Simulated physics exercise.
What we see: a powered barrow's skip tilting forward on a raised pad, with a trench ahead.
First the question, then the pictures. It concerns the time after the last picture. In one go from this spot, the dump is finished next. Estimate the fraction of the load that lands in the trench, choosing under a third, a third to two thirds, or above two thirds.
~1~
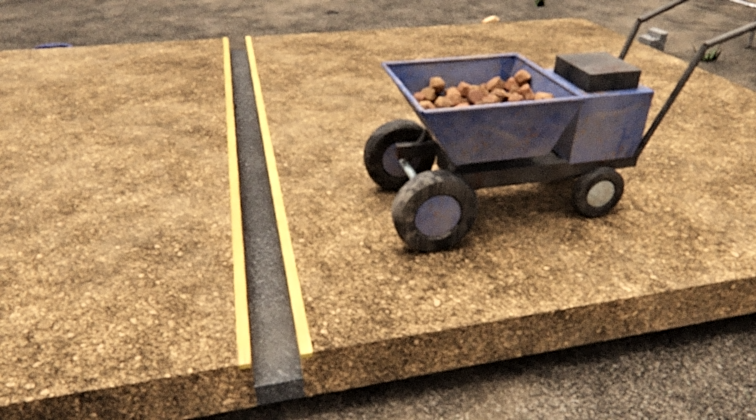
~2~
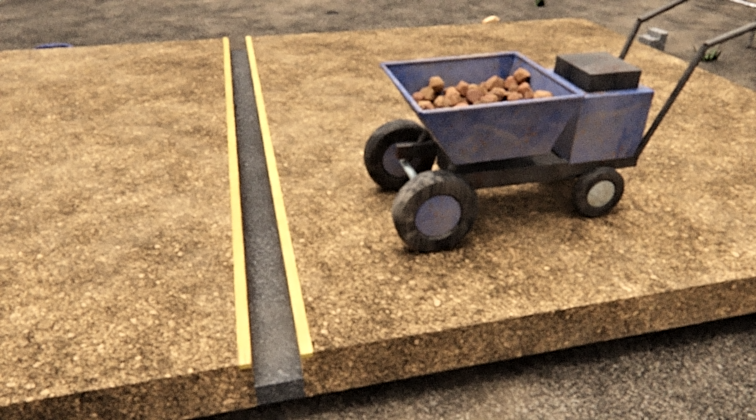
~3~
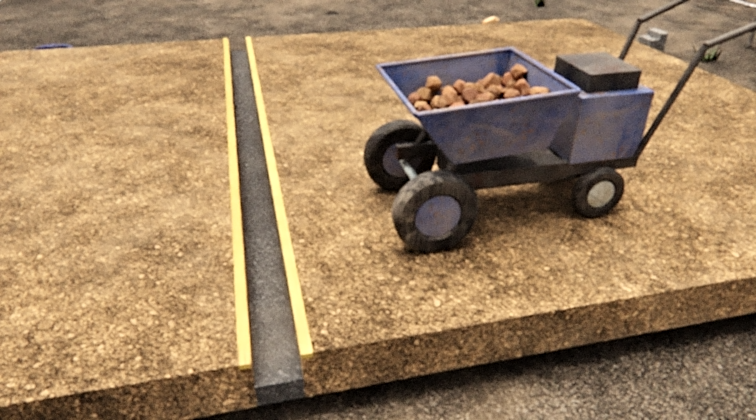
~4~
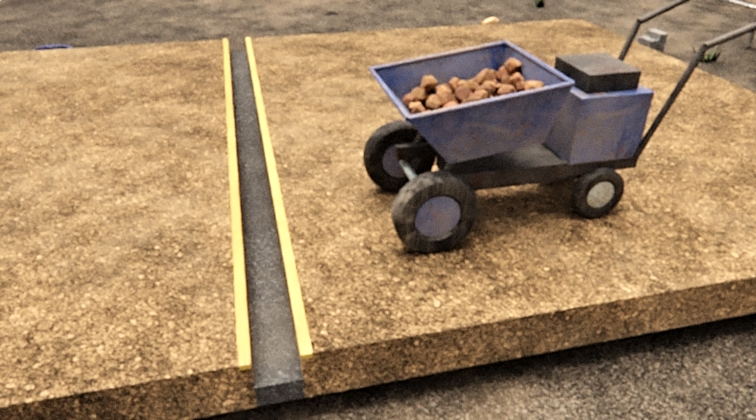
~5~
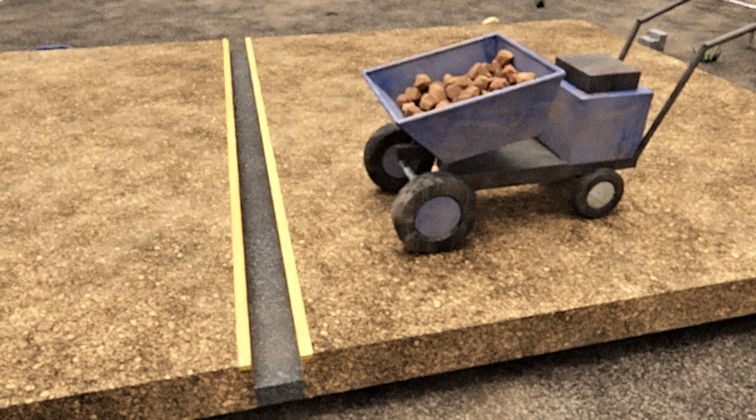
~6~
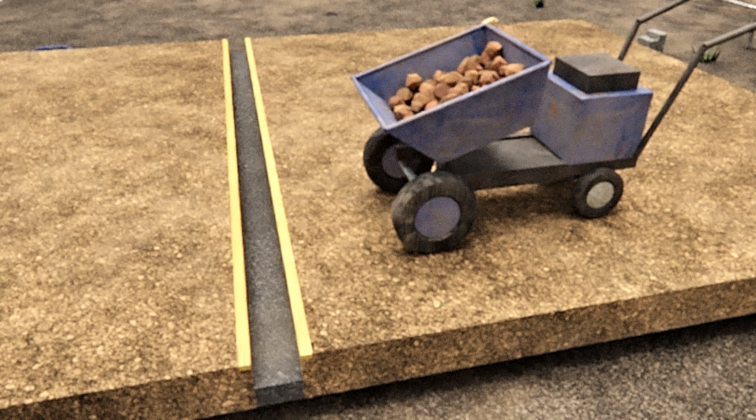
Seems like the amount in the trench is in the middle range, from a third up to two thirds.
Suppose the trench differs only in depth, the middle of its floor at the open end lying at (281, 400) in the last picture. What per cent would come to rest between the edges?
Something like 50 %.
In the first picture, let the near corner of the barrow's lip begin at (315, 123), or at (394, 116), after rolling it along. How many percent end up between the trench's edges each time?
Okay, so the first one ends at 0 % and the second at 60 %.
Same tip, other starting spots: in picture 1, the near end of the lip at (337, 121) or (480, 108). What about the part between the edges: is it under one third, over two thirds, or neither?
For the first case, under a third; for the second case, under a third.
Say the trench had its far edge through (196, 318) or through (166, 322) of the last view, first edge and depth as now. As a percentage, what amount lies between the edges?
Lab note: Try one about 70 %, try two about 70 %.
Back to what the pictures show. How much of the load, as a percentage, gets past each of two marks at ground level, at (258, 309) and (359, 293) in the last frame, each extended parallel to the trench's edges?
First 30 in a hundred, second 90 in a hundred.
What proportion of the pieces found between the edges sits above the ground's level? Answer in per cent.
25 per cent or so.
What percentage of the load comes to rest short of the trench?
30 %.
Just after the last frame, skip tipped steeply; every one in the skip.
A moment on, skip tipped right over; the larger part in the skip; about a tenth short of the trench; about a tenth in or heaped over the trench; just a few falling.
Further on, skip tipped right over; about a tenth in the skip; roughly a quarter short of the trench; roughly half in or heaped over the trench; about a tenth beyond it.
When it is over, skip tipped right over; about a tenth in the skip; roughly a third short of the trench; roughly half in or heaped over the trench; roughly a quarter beyond it.
